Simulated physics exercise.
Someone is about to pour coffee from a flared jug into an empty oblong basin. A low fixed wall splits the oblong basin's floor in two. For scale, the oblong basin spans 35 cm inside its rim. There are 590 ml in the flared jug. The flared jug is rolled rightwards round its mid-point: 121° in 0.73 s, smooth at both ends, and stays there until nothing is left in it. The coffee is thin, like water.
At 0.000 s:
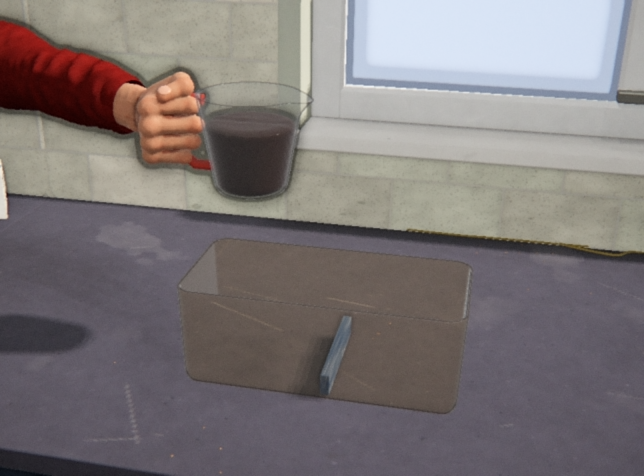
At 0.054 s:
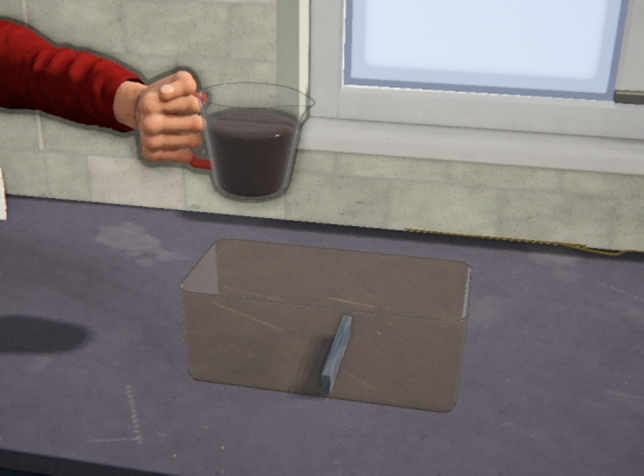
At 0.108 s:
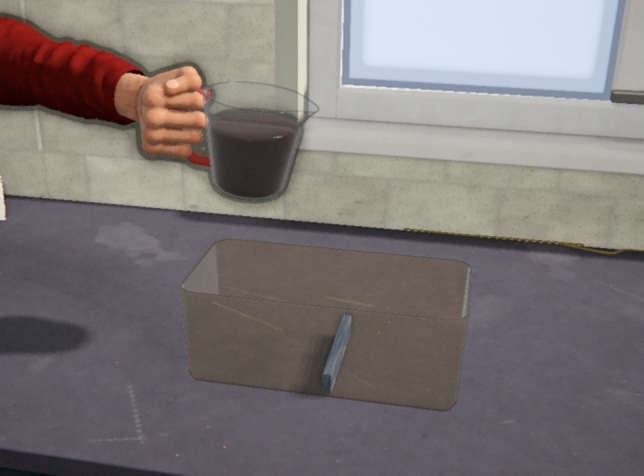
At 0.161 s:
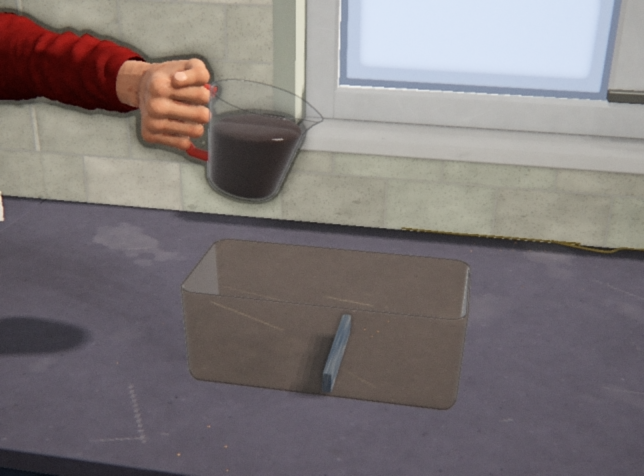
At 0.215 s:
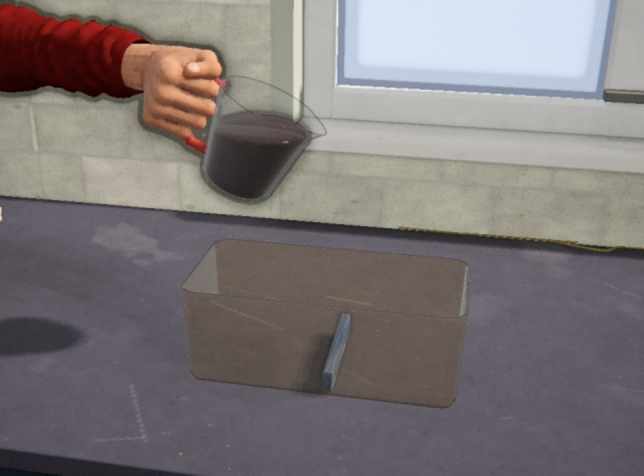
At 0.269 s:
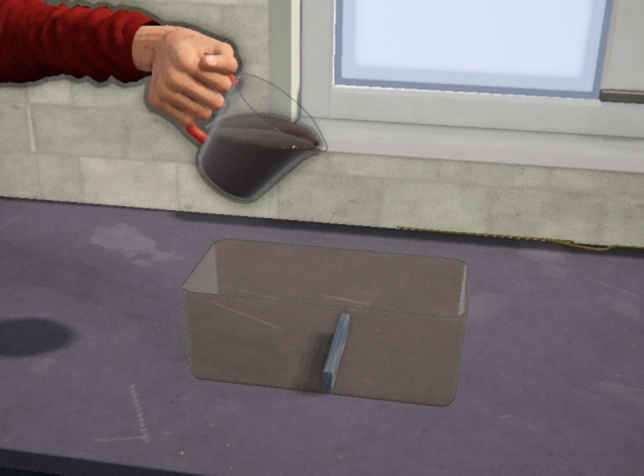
On a dark countertop by a window, a red-sleeved hand held a clear jug of dark liquid above an empty see-through basin, then smoothly tilted it to the right, slowly at first.
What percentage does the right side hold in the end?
About 60 per cent.
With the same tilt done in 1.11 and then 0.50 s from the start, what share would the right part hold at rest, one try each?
First 75, then 40 per cent.
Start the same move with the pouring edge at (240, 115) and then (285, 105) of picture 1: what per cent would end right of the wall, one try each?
In turn about 15 and 30 per cent.
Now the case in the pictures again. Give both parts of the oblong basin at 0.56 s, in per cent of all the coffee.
Left about 1, right about 22.
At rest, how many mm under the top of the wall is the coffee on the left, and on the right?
Some 22 mm on the left and 14 mm on the right.
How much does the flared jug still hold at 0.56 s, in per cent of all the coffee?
Some 40 per cent.
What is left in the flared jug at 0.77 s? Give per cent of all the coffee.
About 1 per cent.
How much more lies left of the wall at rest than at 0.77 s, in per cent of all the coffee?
About 8 per cent.
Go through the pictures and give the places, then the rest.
In the first picture, it leans 0°; its right rim is at (313, 100); the coffee meets the walls at (209, 119) and (296, 125); the oblong basin's rim runs from (197, 263) to (470, 293); the wall's top is at (337, 345).
In the second picture, it leans 2°; its right rim is at (315, 103); the coffee meets the walls at (210, 120) and (297, 126).
In the third picture, it leans 6°; its right rim is at (319, 109); the coffee meets the walls at (213, 120) and (299, 129).
In the fourth picture, it leans 14°; its right rim is at (323, 119); the coffee meets the walls at (215, 122) and (302, 130).
In the fifth picture, it leans 24°; its right rim is at (327, 133); the coffee meets the walls at (216, 126) and (308, 133).
In the sixth picture, it leans 36°; its right rim is at (328, 149); the coffee meets the walls at (215, 128) and (317, 141).
By 0.56 s the tilt is 105° and 41 per cent is still to pour, 1 is left of the wall and 22 right of it.
By 0.77 s the tilt is 121° and 1 per cent is still to pour, 29 is left of the wall and 62 right of it.
By 0.99 s the tilt is 121° and 0 per cent is still to pour, 37 is left of the wall and 60 right of it.
By 1.23 s the tilt is 121° and 0 per cent is still to pour, 37 is left of the wall and 60 right of it.
At rest 37 per cent lies left of the wall, 60 right of it and 2 outside.
